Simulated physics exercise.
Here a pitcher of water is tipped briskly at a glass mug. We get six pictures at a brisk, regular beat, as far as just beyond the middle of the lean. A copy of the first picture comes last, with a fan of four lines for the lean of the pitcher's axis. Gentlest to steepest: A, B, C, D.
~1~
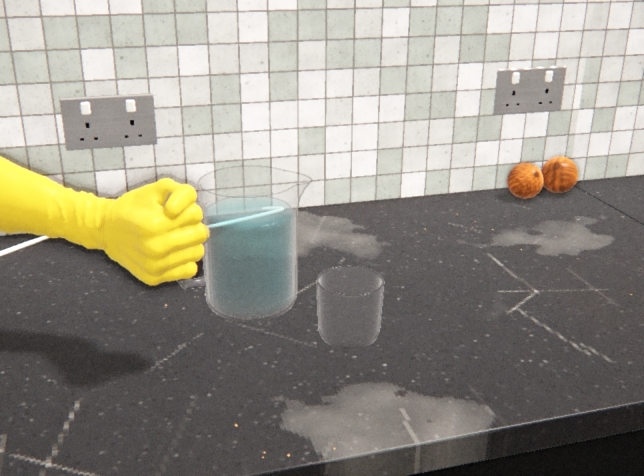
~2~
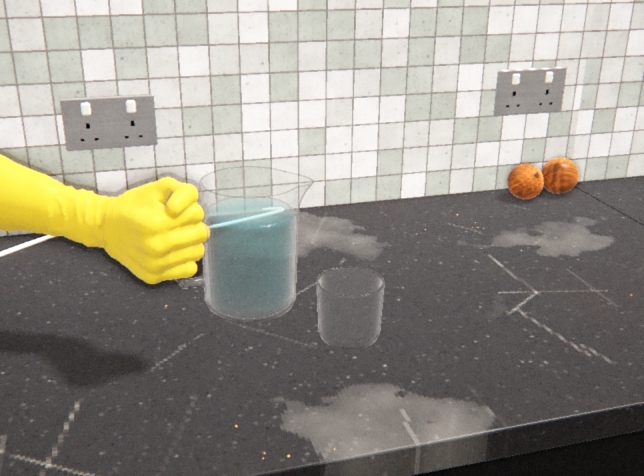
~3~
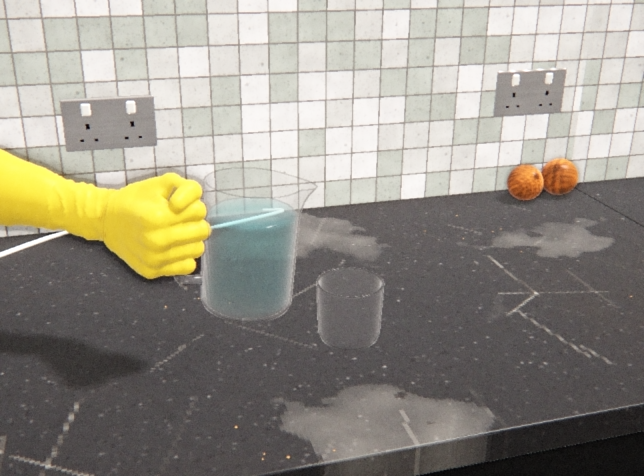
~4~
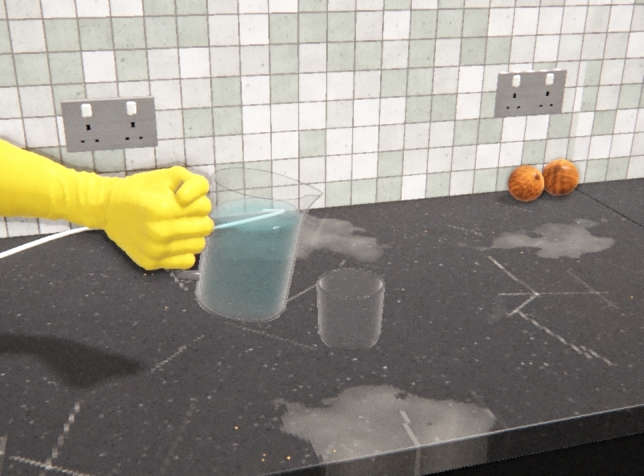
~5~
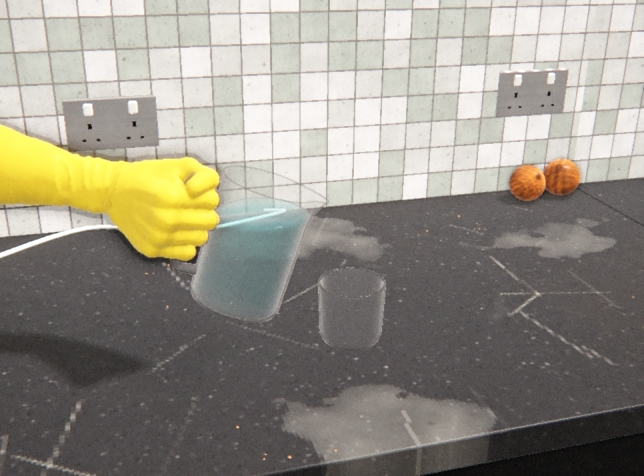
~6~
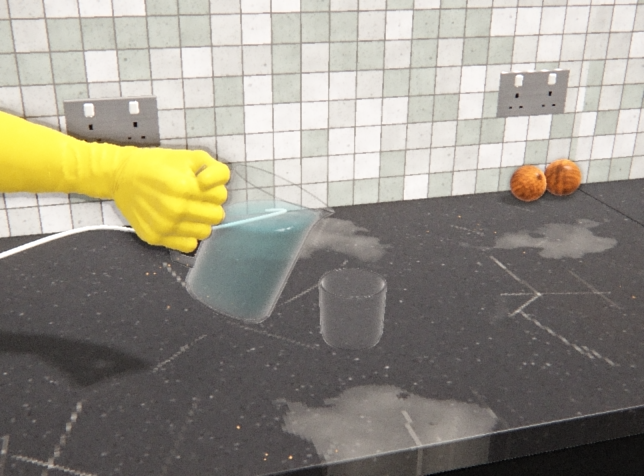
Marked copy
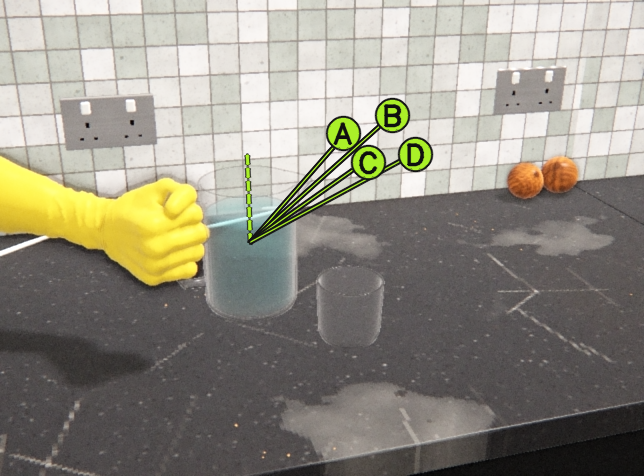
A hand in a yellow rubber glove holds a clear pitcher of blue-tinted water upright beside a small, empty glass mug on a dark, speckled counter. The hand rises slightly and tilts the pitcher gradually to the right, its lip leaning toward the mug, while the mug stays still.
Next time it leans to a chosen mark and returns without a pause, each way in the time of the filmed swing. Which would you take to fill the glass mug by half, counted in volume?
Tilt B.
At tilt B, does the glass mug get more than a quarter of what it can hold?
Yes, clearly.
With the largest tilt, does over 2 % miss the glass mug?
Yes.
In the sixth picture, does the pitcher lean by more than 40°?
No, it does not.
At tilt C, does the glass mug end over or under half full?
Over.
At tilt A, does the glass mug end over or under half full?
Under half.
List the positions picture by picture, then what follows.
Upright, lip at (310, 178); rim of the glass mug round (350, 280); nothing has left yet, in the first picture.
Upright, lip at (312, 180); nothing has left yet, in the second picture.
Tipped about 5°, lip at (315, 185); nothing has left yet, in the third picture.
Tipped about 11°, lip at (321, 192); nothing has left yet, in the fourth picture.
Tipped about 18°, lip at (327, 200); nothing has left yet, in the fifth picture.
Tipped about 26°, lip at (332, 210); nothing has left yet, in the sixth picture.
On the marked copy, A at (333, 147); B at (379, 126); C at (352, 170); D at (400, 161).
With A, the glass mug ends with about 28 % of what it can hold.
With B, the glass mug ends with about 50 % of what it can hold.
With C, the glass mug ends with about 74 % of what it can hold.
With D, the glass mug ends with about 86 % of what it can hold; 10 % of the water is spilt.
